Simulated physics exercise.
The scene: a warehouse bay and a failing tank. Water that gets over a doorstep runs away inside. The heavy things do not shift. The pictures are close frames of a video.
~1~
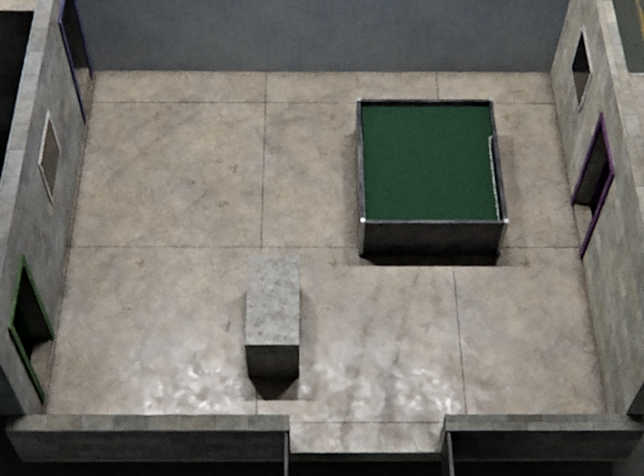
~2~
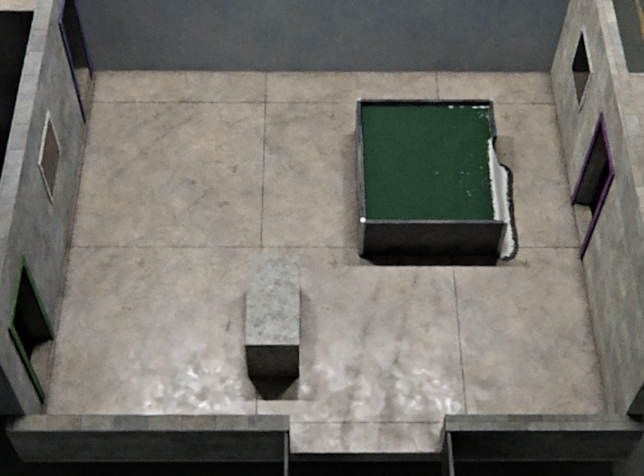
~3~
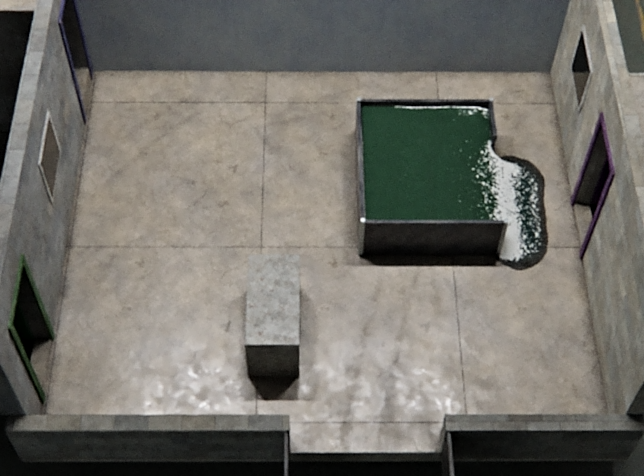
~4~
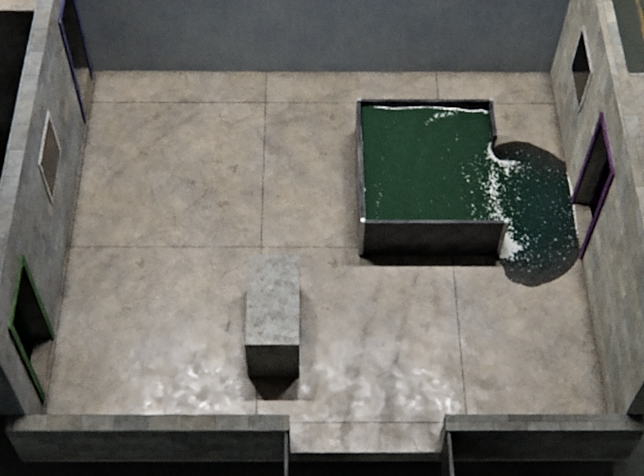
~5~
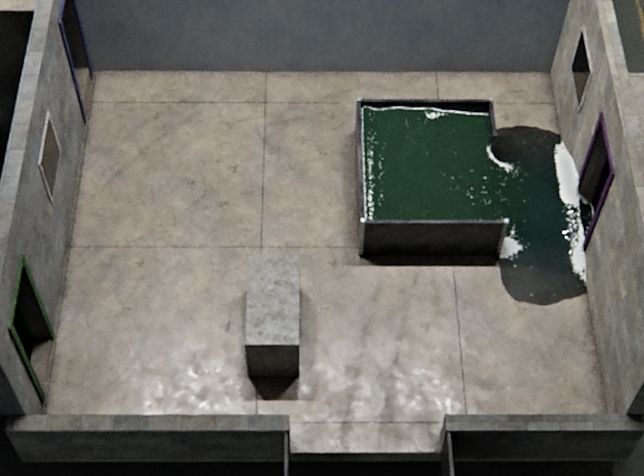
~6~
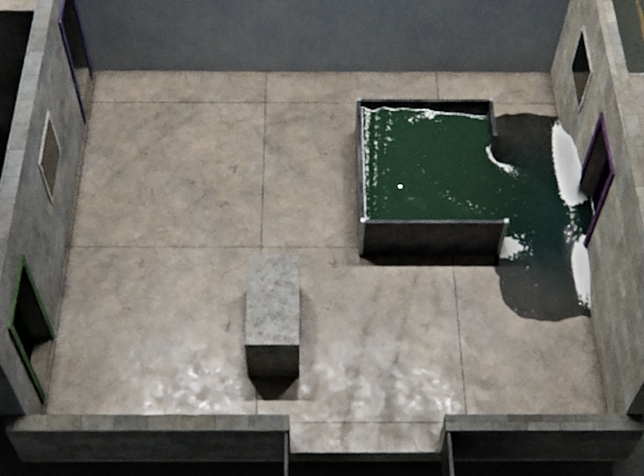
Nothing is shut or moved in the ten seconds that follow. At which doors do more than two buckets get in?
The green door admits no more than that; the blue door admits no more than that; the purple door lets in a lot.
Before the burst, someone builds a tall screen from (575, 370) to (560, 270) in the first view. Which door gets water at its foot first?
That is the door marked purple.
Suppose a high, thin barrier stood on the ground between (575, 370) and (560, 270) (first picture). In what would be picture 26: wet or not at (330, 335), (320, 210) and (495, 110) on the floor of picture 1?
In turn: Dry, dry, wet.
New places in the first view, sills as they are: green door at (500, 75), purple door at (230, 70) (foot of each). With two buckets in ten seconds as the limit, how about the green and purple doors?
Then: The green door takes more, the purple door is under.
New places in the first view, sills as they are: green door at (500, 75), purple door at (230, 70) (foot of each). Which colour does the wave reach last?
Last comes the one in blue.
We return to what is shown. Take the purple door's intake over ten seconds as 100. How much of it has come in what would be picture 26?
Some 90 per cent.
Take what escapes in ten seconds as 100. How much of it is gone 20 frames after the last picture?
I make it 75 per cent.
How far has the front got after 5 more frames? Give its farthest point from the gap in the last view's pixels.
Near (599, 424).
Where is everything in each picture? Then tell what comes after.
Still water in the water tank at (429, 162), in the first picture.
The front is at (503, 258), out from the gap at (494, 198), in the second picture.
Water pours out at (493, 200) and has run to (524, 164), in the third picture.
The front is at (552, 159), out from the gap at (493, 202), in the fourth picture.
Water pours out at (493, 201) and has run to (584, 287), in the fifth picture.
Water pours out at (493, 201) and has run to (588, 311), in the sixth picture.
A moment on, water covers 10 % of the floor; the green door not reached, the blue door not reached, the purple door far over two buckets in.
Next, water covers 20 % of the floor; the green door not reached, the blue door not reached, the purple door far over two buckets in.
Then, water covers 40 % of the floor; the green door not reached, the blue door not reached, the purple door far over two buckets in.
Later, water covers 75 % of the floor; the green door wet at the sill, nothing in, the blue door wet at the sill, nothing in, the purple door far over two buckets in.
In the end, water covers 95 % of the floor; the green door wet at the sill, nothing in, the blue door wet at the sill, nothing in, the purple door far over two buckets in.
